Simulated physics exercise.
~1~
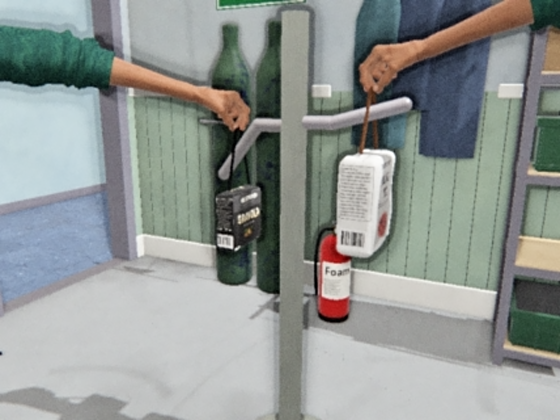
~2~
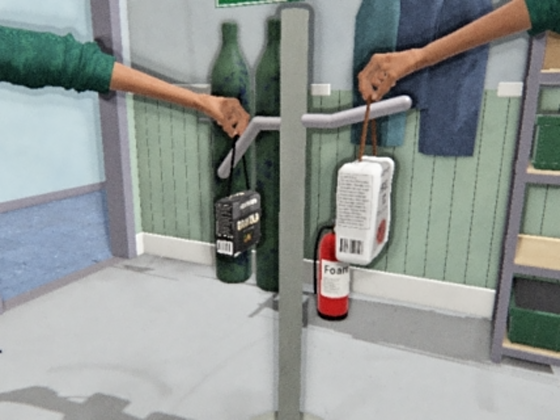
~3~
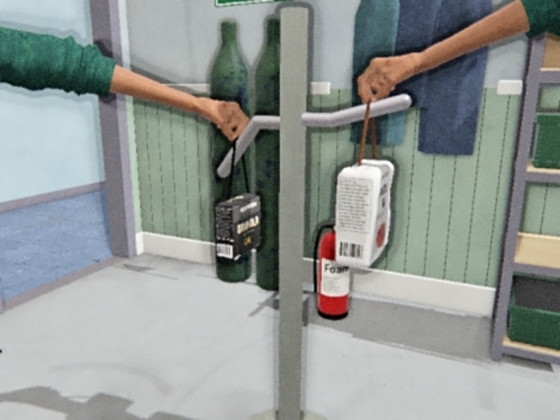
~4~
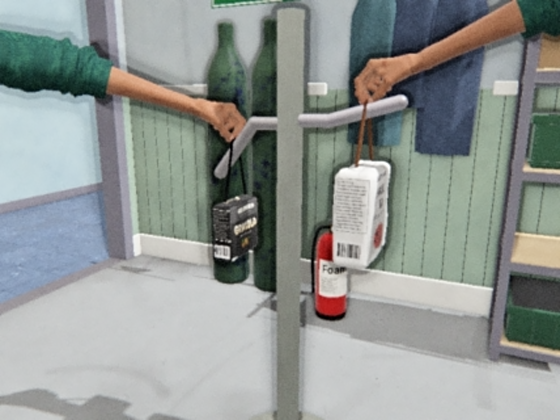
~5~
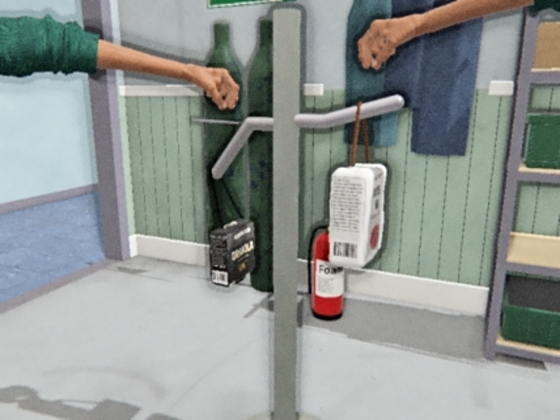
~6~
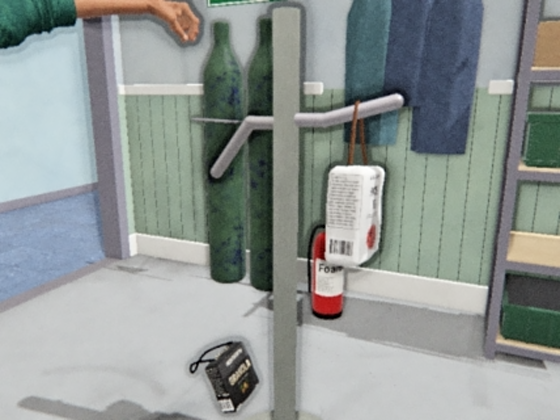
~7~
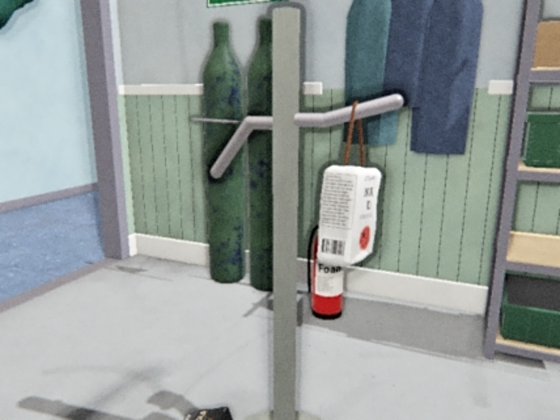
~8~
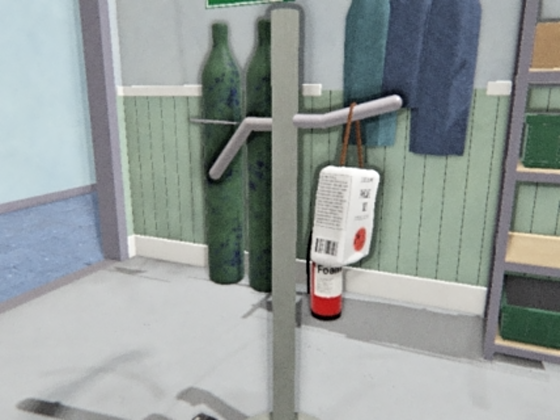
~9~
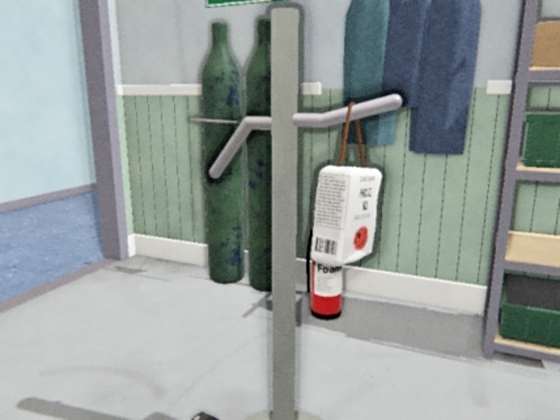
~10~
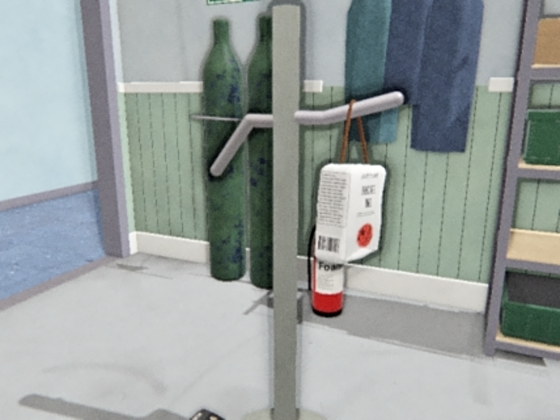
In a room with green wall panelling, two hands lowered a black pouch and a white sack by their loops onto a coat stand's pegs and let go; the black pouch dropped to the floor, while the white one swayed slightly and stayed hanging on the right.
